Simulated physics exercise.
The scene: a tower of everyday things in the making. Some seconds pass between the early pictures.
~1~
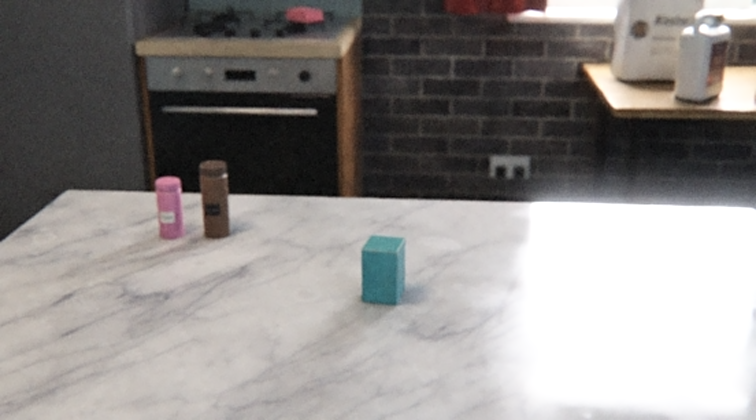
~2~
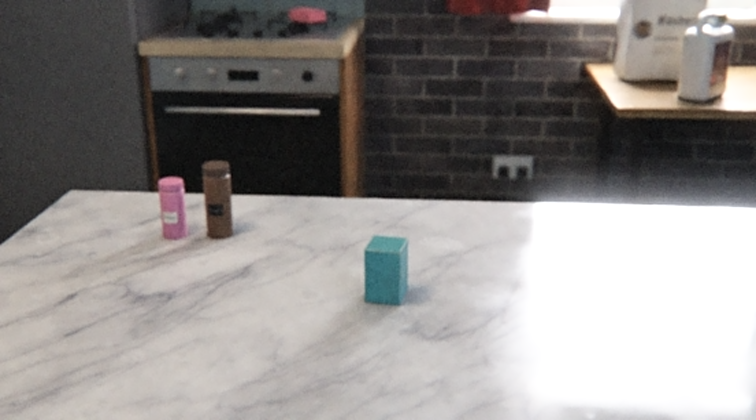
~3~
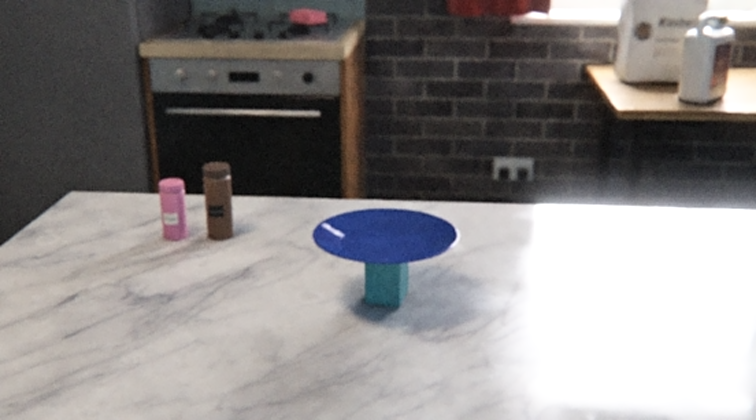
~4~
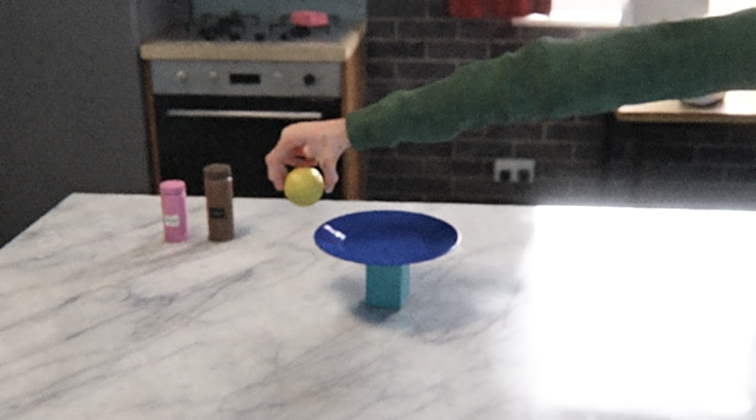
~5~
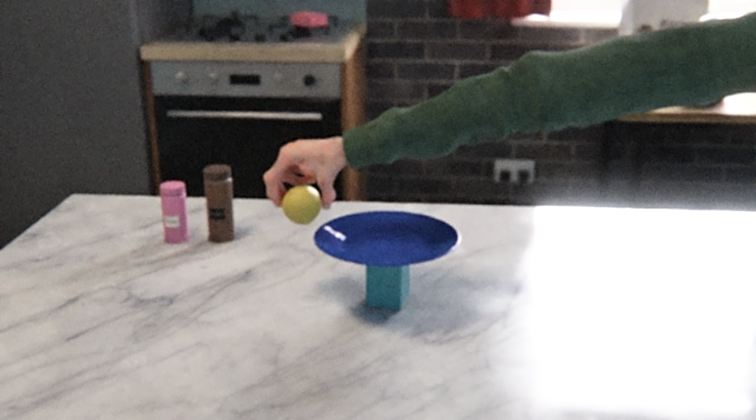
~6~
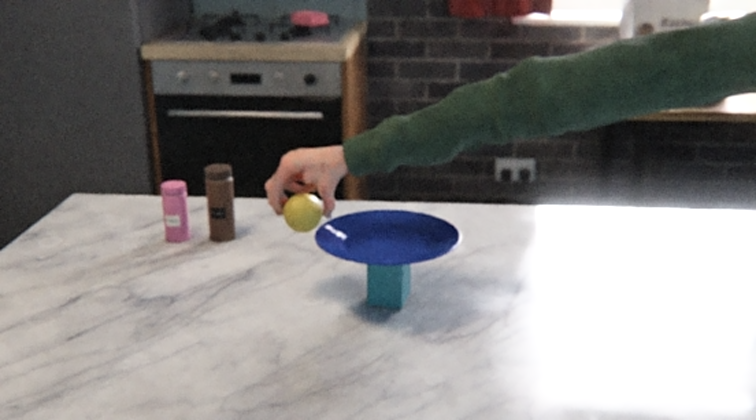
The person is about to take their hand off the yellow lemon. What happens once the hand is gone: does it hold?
Outcome: The pile gives way.
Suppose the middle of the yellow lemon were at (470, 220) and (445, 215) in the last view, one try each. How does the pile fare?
In the first case it gives way; in the second case it keeps its balance.
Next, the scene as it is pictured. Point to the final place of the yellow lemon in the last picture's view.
At about (280, 279).
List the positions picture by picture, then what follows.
In the first frame, the last thing is not in view yet.
In the second frame, the last thing is not in view yet; pink shaker (173, 208).
In the third frame, the last thing is not in view yet; blue plate (385, 239).
The fourth frame shows on its way; yellow lemon (304, 187); pink shaker (175, 211).
The fifth frame shows on its way; yellow lemon (302, 205); blue plate (387, 242).
The sixth frame shows set down, still held; yellow lemon (303, 213); pink shaker (176, 211).
Then, 0.20 s on from there, yellow lemon shifted a little near (296, 225).
Then, 0.30 s on from there, yellow lemon now fallen.
Then, 0.40 s on from there, nothing new.
In the end, fallen, yellow lemon; the other 4 unmoved. At the end, from the last picture's camera, yellow lemon near (280, 279). The pile loses its balance.
